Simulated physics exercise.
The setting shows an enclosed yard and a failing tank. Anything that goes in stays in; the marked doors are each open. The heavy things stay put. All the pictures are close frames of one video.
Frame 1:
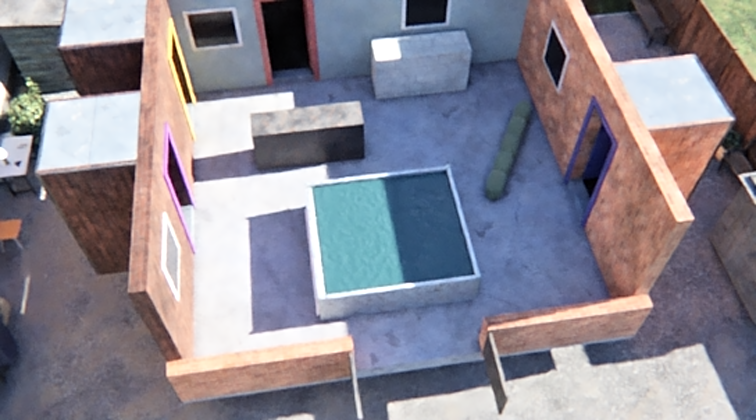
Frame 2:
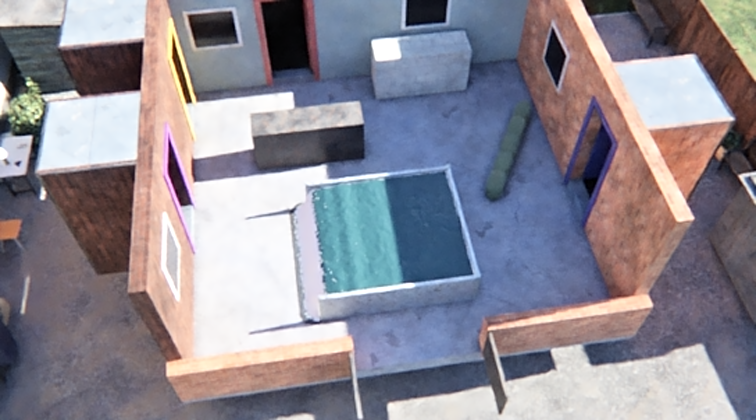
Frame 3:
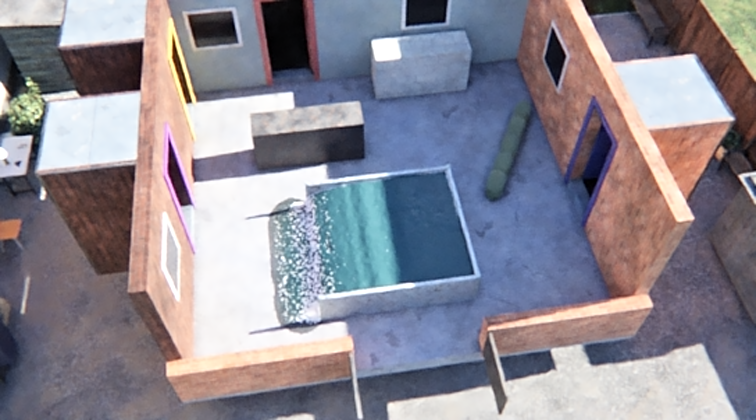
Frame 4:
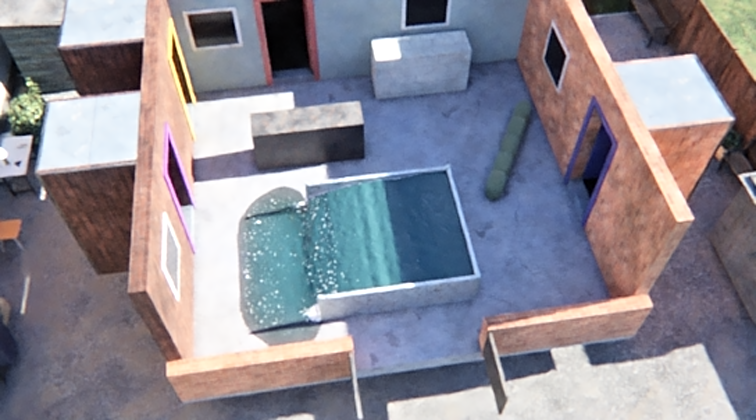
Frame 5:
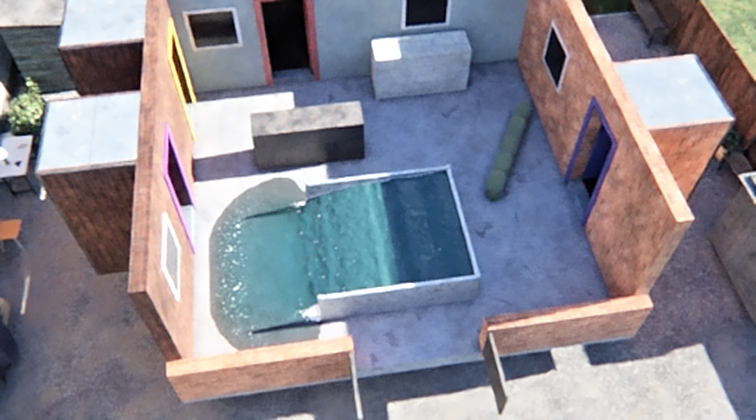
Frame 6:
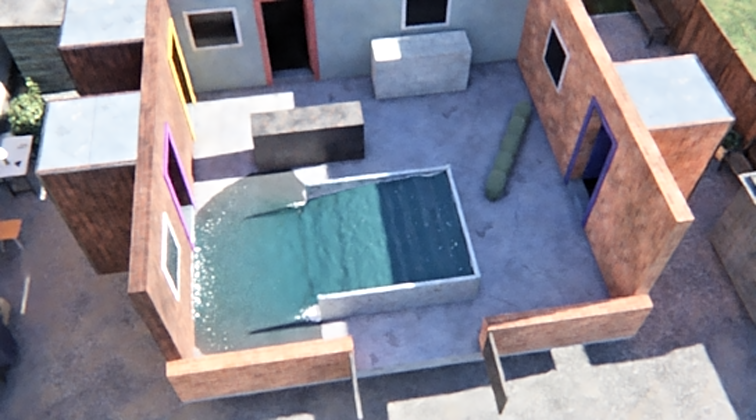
Water in a raised rectangular tank, still at first, pours out through its left side and spreads in a widening, foamy-edged pool across the grey floor of the walled yard, reaching the brick wall with the purple-framed opening.
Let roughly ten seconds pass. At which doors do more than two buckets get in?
Result: The yellow door will be over the cap; the blue door will be at or under the cap; the purple door will be over the cap; the red door will be at or under the cap.
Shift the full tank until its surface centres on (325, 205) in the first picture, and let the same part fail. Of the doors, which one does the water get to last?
Answer: The blue-painted one.
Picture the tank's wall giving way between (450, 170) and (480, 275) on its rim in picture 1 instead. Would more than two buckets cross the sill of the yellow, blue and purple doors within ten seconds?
The yellow door falls short; the blue door tops the limit; the purple door falls short.
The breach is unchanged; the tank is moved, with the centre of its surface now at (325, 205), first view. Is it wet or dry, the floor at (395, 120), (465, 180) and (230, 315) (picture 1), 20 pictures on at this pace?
In the order asked: Not reached, not reached, reached by the flood.
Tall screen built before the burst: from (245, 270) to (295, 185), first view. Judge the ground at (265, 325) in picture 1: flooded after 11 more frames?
My call for that point: Waterlogged.
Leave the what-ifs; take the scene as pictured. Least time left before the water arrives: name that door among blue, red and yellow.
It is the door marked yellow.
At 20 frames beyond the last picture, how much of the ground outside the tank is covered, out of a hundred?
Roughly 40 %.
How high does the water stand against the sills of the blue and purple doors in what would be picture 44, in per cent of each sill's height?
Near 20 and 70 in a hundred.
A moment on, water covers 25 % of the floor; the yellow door not reached, the blue door not reached, the purple door over two buckets in, the red door not reached.
Next, water covers 25 % of the floor; the yellow door wet at the sill, nothing in, the blue door not reached, the purple door far over two buckets in, the red door not reached.
Then, water covers 40 % of the floor; the yellow door wet at the sill, nothing in, the blue door not reached, the purple door far over two buckets in, the red door wet at the sill, nothing in.
Later, water covers 75 % of the floor; the yellow door over two buckets in, the blue door wet at the sill, nothing in, the purple door far over two buckets in, the red door wet at the sill, nothing in.
In the end, water covers 95 % of the floor; the yellow door over two buckets in, the blue door wet at the sill, nothing in, the purple door far over two buckets in, the red door wet at the sill, nothing in.
